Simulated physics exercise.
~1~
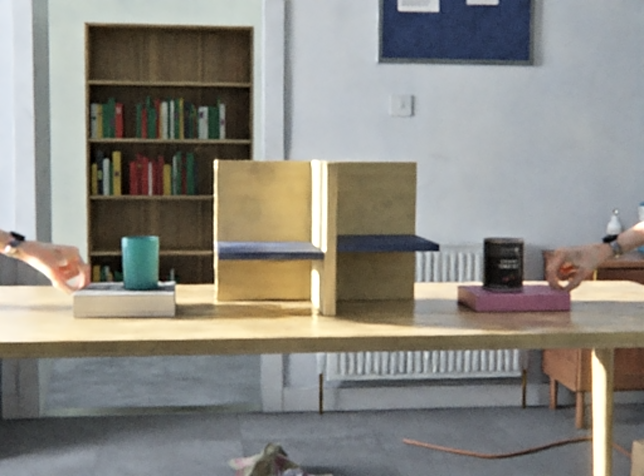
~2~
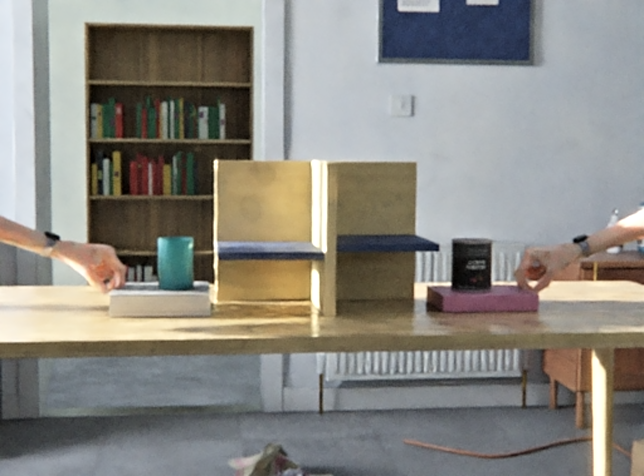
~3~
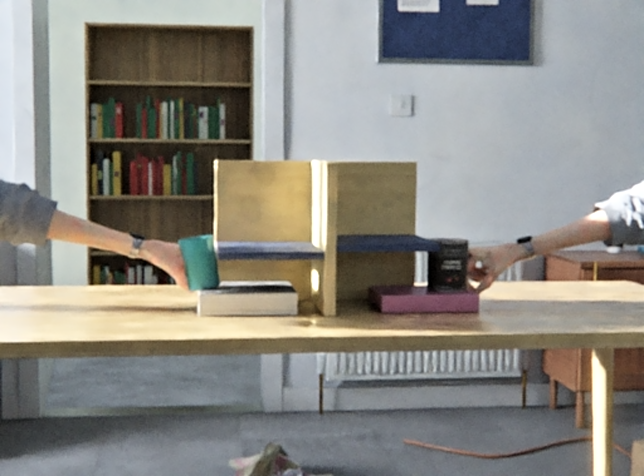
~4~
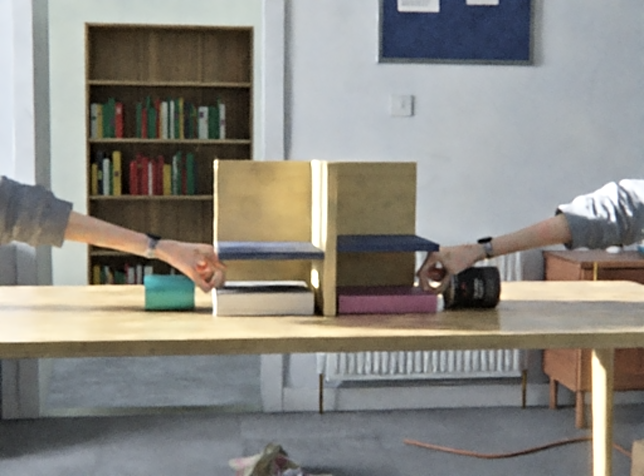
In a bright room with a bookcase and a radiator behind, a long wooden table is seen from the front. On it stands a wooden stand with a low blue shelf on each side, between a turquoise beaker on a grey book at left and a black pot on a pink tray at right. A hand on each side slides its carrier inward. The beaker meets the shelf and leans, while the pot is pushed back on its tray. Finally, both carriers sit under the shelves, and the beaker and pot lie on their sides on the table outside them.
